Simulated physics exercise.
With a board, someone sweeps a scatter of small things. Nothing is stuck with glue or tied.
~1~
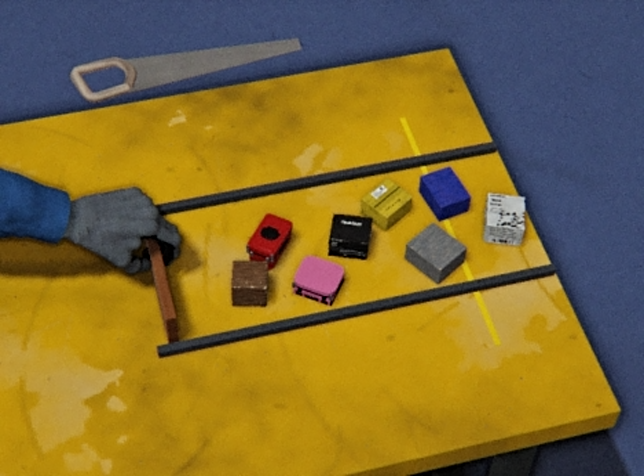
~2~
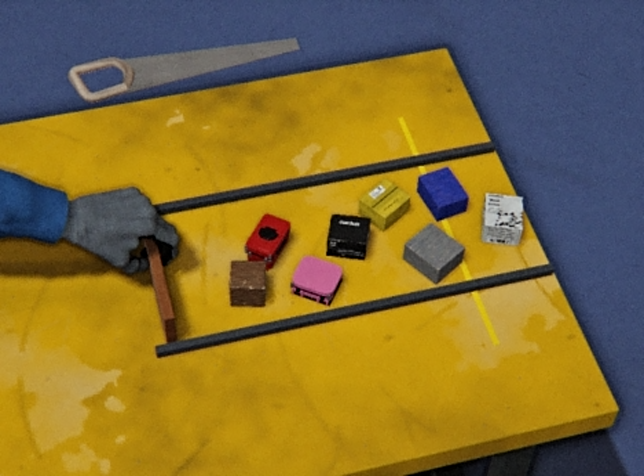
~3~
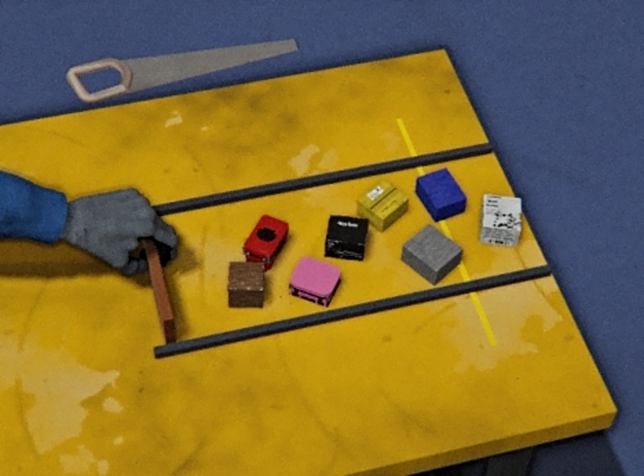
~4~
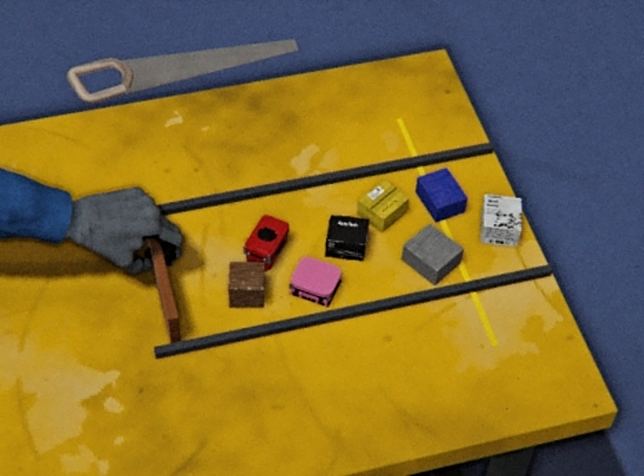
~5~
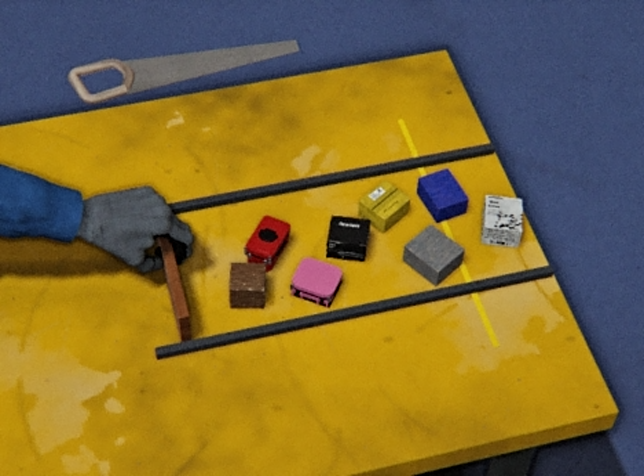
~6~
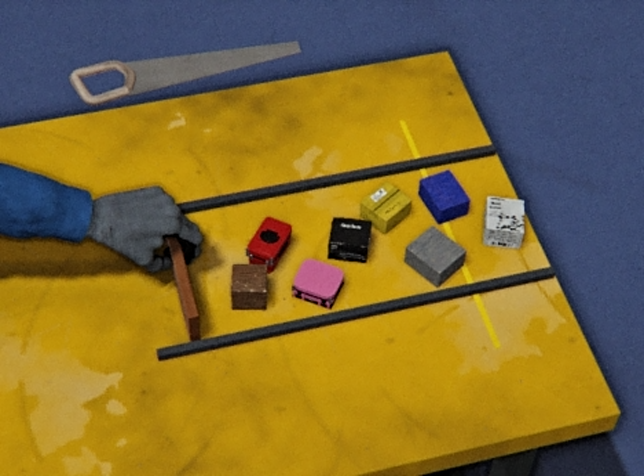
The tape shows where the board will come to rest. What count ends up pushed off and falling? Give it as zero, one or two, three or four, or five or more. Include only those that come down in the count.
The push drops only one or a pair off the table.
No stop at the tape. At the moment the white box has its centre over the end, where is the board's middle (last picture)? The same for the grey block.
Its middle is about (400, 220) and about (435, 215).
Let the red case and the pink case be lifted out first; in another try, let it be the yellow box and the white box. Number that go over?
First try 1, second try 1.
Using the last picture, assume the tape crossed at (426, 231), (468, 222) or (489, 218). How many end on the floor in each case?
Counts per try: 1; 3; 6.
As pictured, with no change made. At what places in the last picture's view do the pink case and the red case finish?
Near (508, 233) and (454, 201).
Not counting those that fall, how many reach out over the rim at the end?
My count gives 1.
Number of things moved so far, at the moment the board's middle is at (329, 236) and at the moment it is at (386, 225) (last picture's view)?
By the first moment it's 6, by the second it's 8.
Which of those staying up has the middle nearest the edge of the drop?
That would be the blue block, the foremost.
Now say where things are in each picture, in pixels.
White box (504, 220); blue block (445, 194); grey block (436, 253); board (157, 267); tape (447, 224), in the first frame.
Blue block (443, 194); red case (268, 242), in the second frame.
Grey block (432, 254); black box (346, 238), in the third frame.
White box (501, 220); brown block (247, 285), in the fourth frame.
Blue block (442, 195); pink case (317, 282), in the fifth frame.
White box (504, 222); blue block (444, 197); grey block (435, 256); board (178, 266); tape (447, 226), in the sixth frame.
Soon after, none off yet; white box at rest near (504, 222); blue block at rest near (444, 197); grey block at rest near (435, 256).
Then, none off yet; white box at rest near (504, 222); blue block at rest near (444, 196); grey block moved a little near (446, 254).
Further on, none off yet; white box moved about its own width near (530, 209); blue block moved about its own width near (472, 186); grey block moved well along near (509, 244).
At rest, the number that fall off is one or two; fallen, grey block and white box.
